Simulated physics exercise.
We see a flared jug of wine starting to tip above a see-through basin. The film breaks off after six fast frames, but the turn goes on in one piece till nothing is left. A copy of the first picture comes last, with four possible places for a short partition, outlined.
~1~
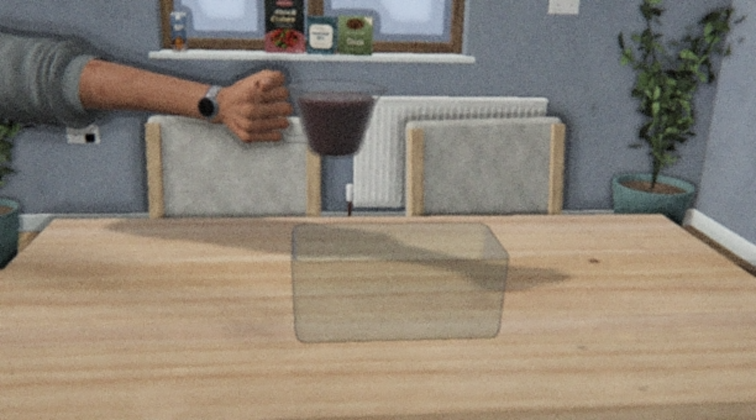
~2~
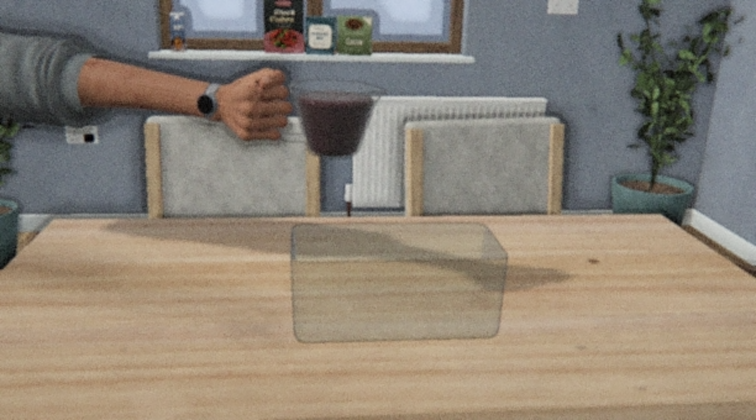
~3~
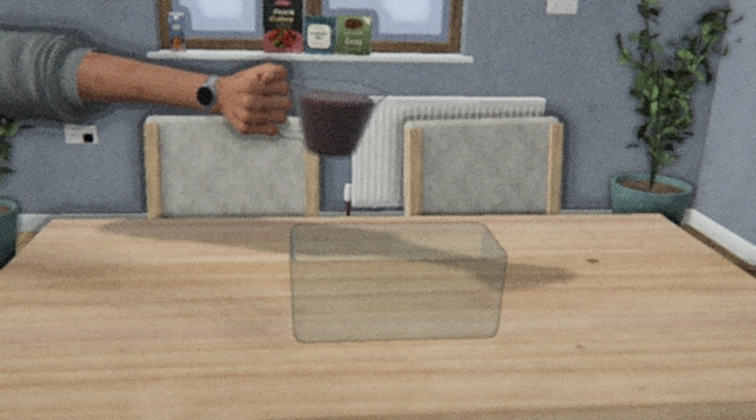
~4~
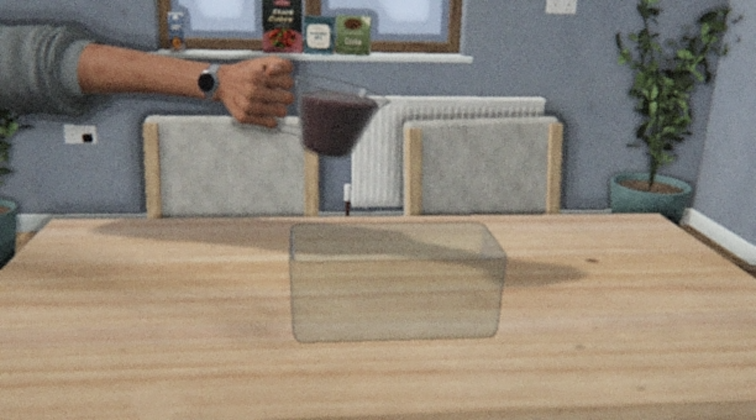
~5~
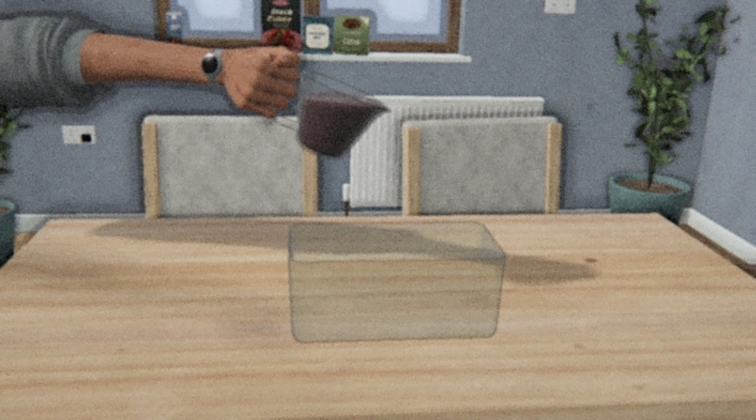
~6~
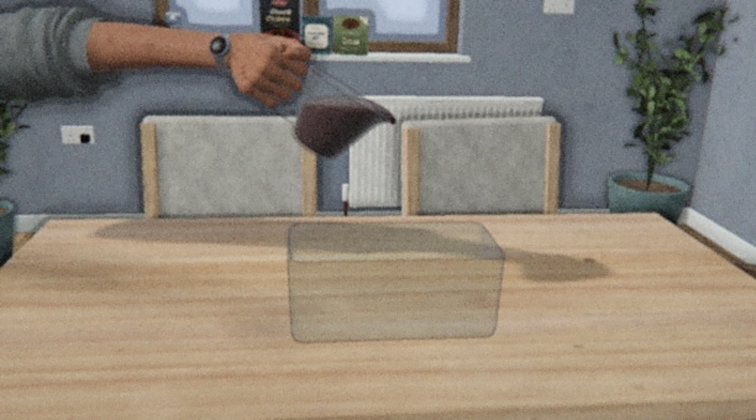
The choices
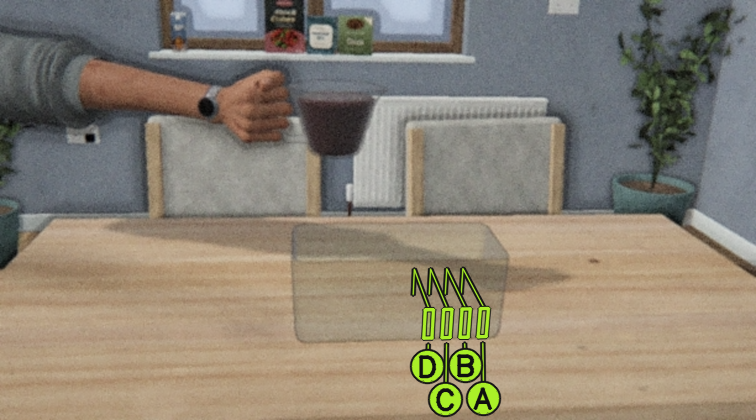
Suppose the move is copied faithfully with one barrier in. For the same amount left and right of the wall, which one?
Best: D.
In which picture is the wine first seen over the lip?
Picture 6.
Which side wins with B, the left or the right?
The left one.
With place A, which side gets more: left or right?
More ends on the left.
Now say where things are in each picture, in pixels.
In the first frame, upright, lip at (387, 89); basin from (295, 340) to (499, 335); nothing has left yet.
In the second frame, upright, lip at (387, 91); nothing has left yet.
In the third frame, tipped about 6°, lip at (388, 94); nothing has left yet.
In the fourth frame, tipped about 13°, lip at (390, 101); nothing has left yet.
In the fifth frame, tipped about 22°, lip at (391, 110); nothing has left yet.
In the sixth frame, tipped about 33°, lip at (390, 121); wine is over the lip, down to (390, 121).
On the marked copy, A at (482, 342); B at (464, 343); C at (446, 343); D at (428, 344).
For place A, about 91 % ends left of the wall and 7 % right of it.
For place B, about 92 % ends left of the wall and 5 % right of it; 3 % is lost outside.
For place C, about 79 % ends left of the wall and 19 % right of it.
For place D, about 40 % ends left of the wall and 59 % right of it.
